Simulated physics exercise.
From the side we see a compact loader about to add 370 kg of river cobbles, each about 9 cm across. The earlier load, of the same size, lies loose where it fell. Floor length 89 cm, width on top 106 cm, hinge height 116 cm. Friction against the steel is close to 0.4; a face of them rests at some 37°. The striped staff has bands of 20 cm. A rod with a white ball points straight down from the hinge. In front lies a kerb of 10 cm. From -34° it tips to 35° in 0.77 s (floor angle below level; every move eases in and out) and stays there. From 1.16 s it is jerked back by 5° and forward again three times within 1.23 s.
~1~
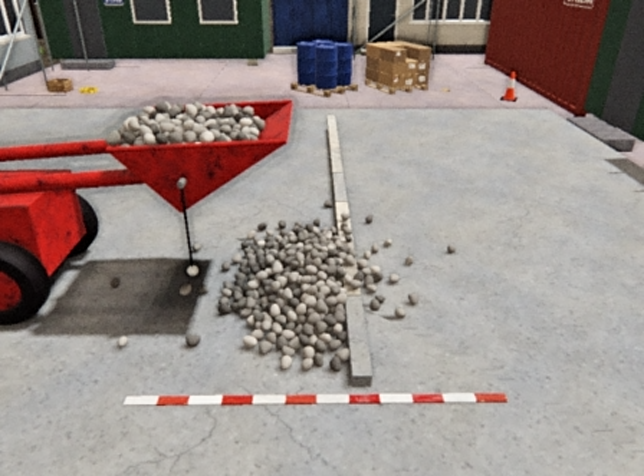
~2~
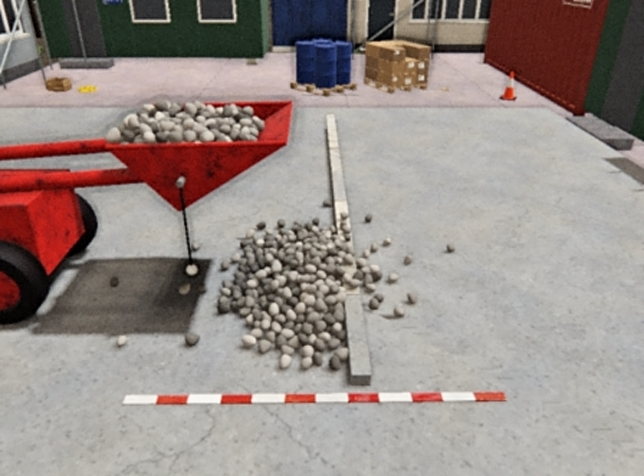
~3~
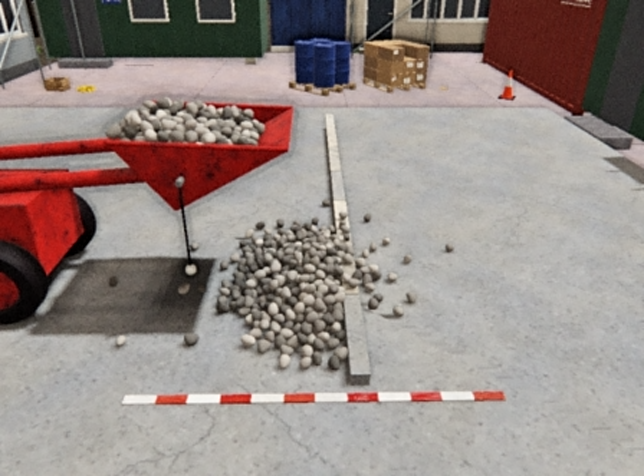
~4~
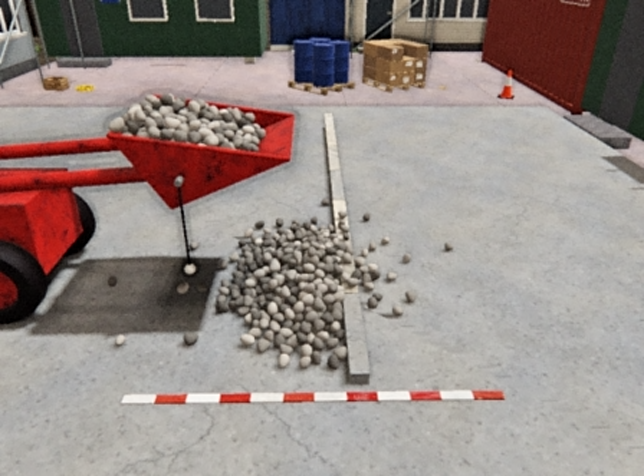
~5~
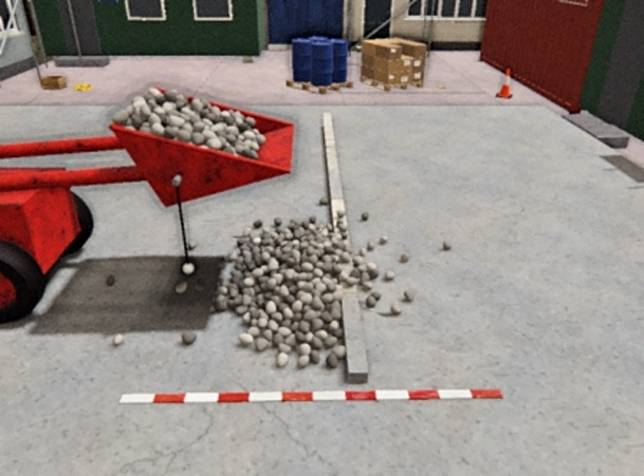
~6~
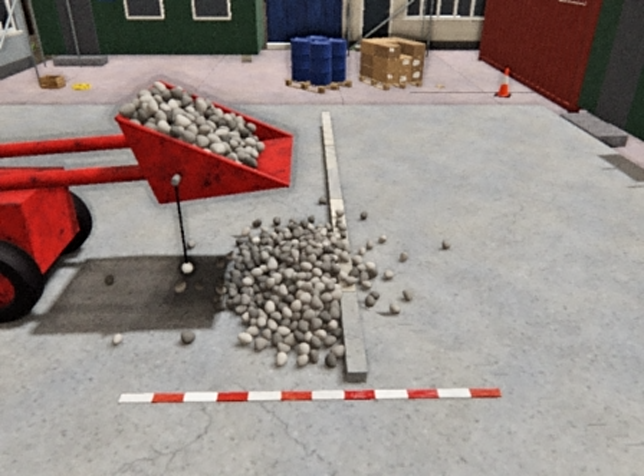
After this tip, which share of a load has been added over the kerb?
About 40 per cent.
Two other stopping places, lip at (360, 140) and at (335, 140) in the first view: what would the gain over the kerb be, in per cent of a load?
About 95 and 80 per cent.
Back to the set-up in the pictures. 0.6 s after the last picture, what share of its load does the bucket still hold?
Roughly 85 per cent is still inside.
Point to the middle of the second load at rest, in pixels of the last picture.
Their middle is at about (331, 266).
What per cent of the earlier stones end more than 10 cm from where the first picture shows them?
Roughly 10 per cent of them.
Then, 0.3 s after the last picture the floor is at 25°; in per cent of one load, 100 in the bucket, 97 on this side of the kerb, 4 over the kerb; the foremost stones are at (394, 258).
Then, 0.6 s after the last picture the floor is at 35°; in per cent of one load, 83 in the bucket, 114 on this side of the kerb, 4 over the kerb; the foremost stones are at (394, 258).
Then, 2.5 s after the last picture the floor is at 35°; in per cent of one load, 0 in the bucket, 158 on this side of the kerb, 44 over the kerb; the foremost stones are at (526, 297).
Then, 5.2 s after the last picture the floor is at 35°; in per cent of one load, 0 in the bucket, 158 on this side of the kerb, 44 over the kerb; the foremost stones are at (526, 297). Net gain over the kerb, 40.
